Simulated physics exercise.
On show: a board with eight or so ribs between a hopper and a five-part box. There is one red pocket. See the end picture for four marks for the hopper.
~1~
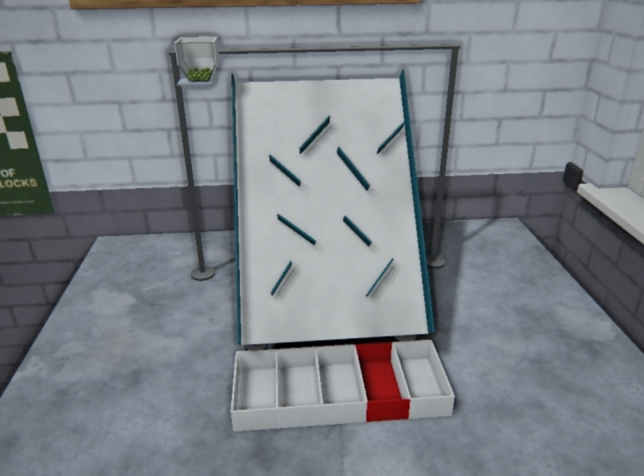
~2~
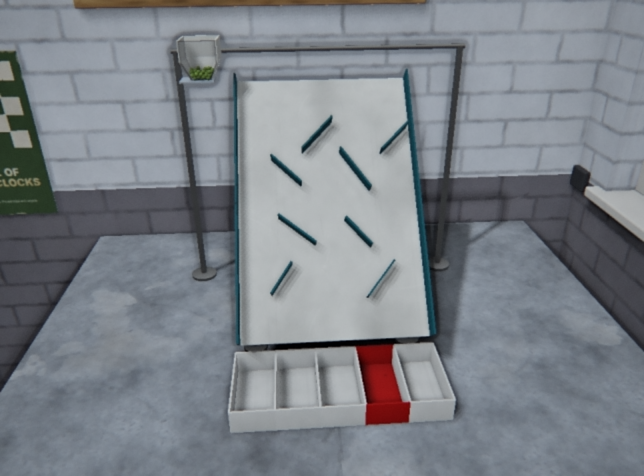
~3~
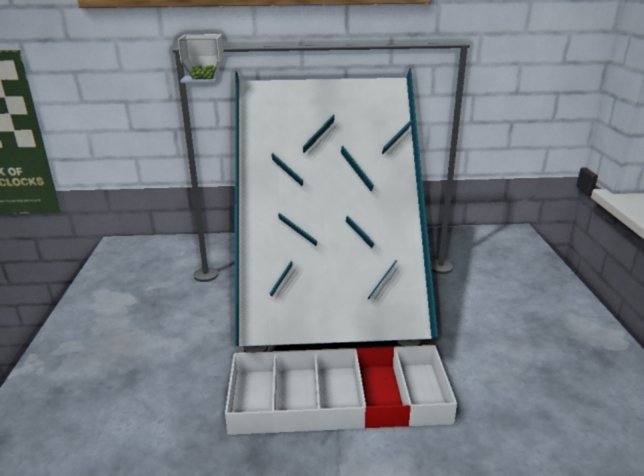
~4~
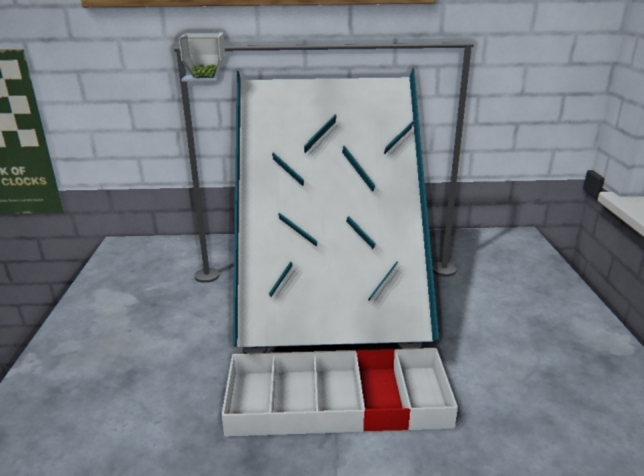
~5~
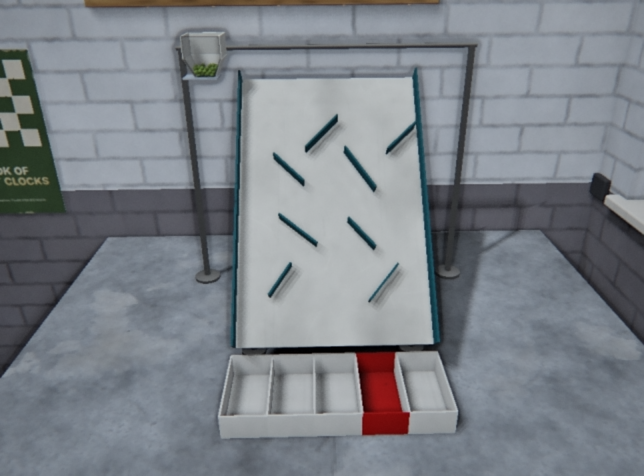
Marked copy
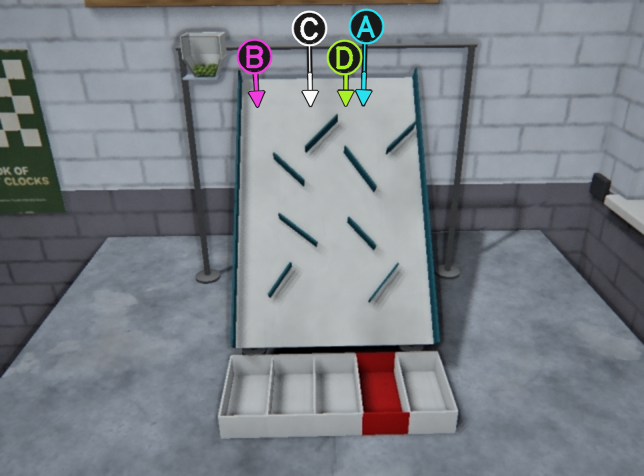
On a grey tabletop by a brick wall, a ribbed sloping board stands behind a divided box as the view shifts slightly.
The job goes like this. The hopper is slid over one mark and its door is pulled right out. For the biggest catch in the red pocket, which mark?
It is C.
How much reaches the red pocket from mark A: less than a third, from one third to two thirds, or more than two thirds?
It is less than a third.
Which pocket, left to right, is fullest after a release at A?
The fifth.
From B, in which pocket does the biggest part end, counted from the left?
The first from the left.
On the marked copy, mark A meets the board at (363, 99); mark B meets the board at (257, 101); mark C meets the board at (310, 100); mark D meets the board at (345, 100).
For mark A, just a few in the red pocket, the larger part in other pockets, about a tenth outside the box.
For mark B, just a few in the red pocket, the larger part in other pockets, roughly a quarter outside the box.
For mark C, roughly a third in the red pocket, roughly half in other pockets, about a tenth outside the box.
For mark D, about a tenth in the red pocket, the larger part in other pockets, about a tenth outside the box.
